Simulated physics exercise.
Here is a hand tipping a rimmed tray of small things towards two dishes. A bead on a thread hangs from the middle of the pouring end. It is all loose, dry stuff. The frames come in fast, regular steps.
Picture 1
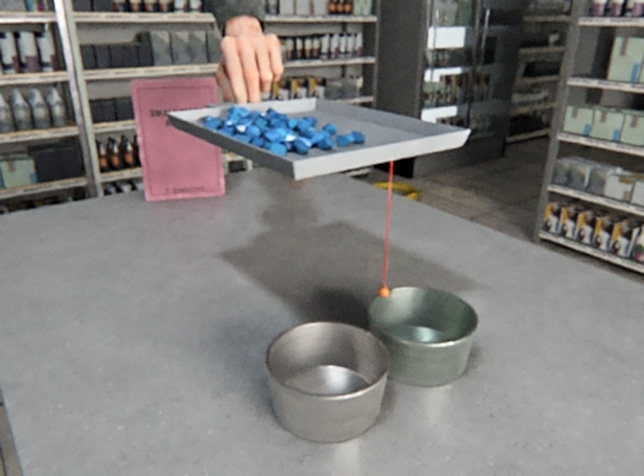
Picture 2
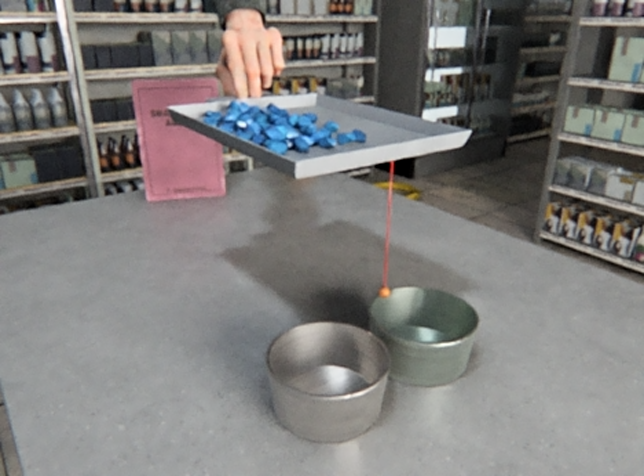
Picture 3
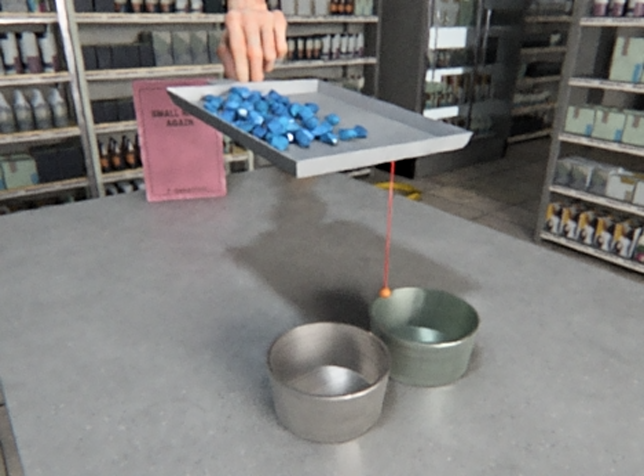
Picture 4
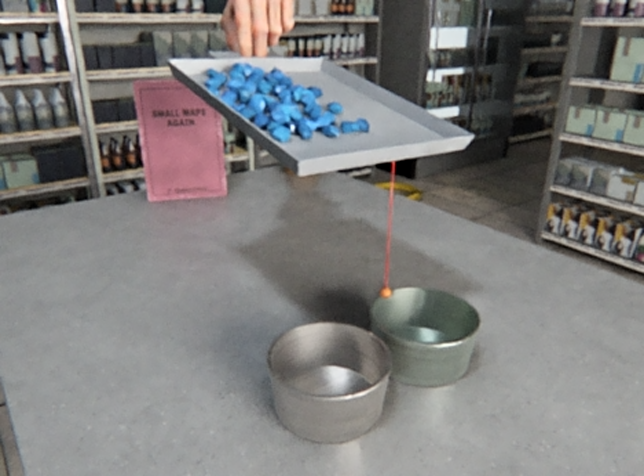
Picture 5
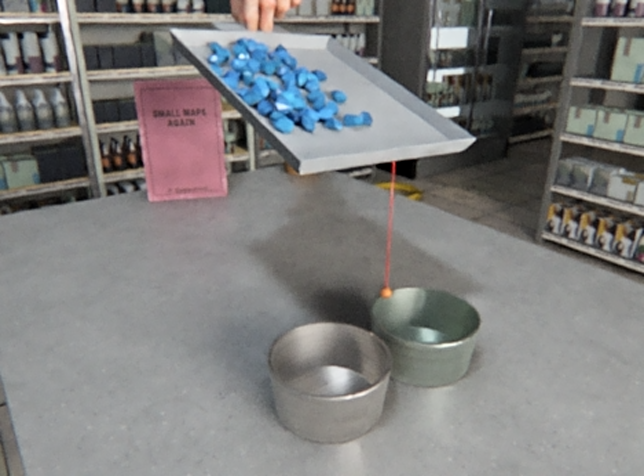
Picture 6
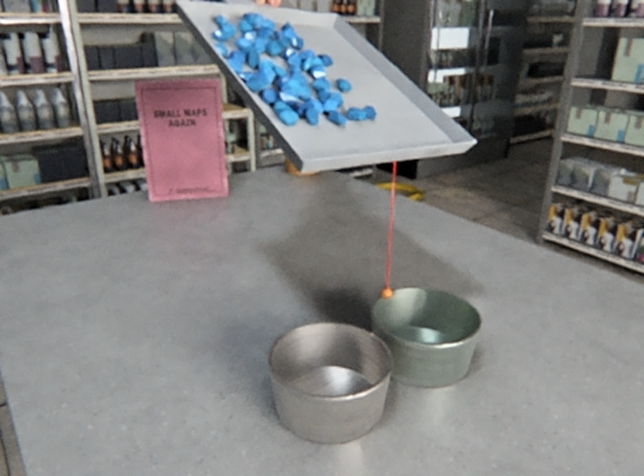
A hand raised the back of a shallow tray of blue stones, tilting it steadily more steeply above two metal dishes, while the stones stayed bunched together and the bead hung still on its red thread.
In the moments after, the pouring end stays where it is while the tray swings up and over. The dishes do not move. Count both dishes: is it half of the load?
Together they catch under half.
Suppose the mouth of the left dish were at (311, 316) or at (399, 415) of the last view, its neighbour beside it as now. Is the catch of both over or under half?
One: Under half. Two: The smaller part.
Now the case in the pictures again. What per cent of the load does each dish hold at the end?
Left dish near 10 in a hundred; right dish near 20.
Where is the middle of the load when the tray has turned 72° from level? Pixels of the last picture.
Close to (393, 141).
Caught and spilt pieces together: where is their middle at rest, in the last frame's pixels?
Near (475, 381).
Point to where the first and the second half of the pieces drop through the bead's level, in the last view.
At about (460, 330), then at (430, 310).
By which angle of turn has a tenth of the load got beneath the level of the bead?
Near 85 degrees.
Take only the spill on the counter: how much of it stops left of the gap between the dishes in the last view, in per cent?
Near 0 %.
Shortly afterwards, tray tipped steeply; the bulk on the tray; a little in the air.
Next, tray tipped past a quarter turn; a little on the tray; a little in the left dish; near a quarter in the right dish; near half outside both; a little in the air.
Some moments later, tray tipped past a quarter turn; a little in the left dish; near a quarter in the right dish; near two thirds outside both.
In the end, tray tipped past a quarter turn; a little in the left dish; near a quarter in the right dish; near two thirds outside both.
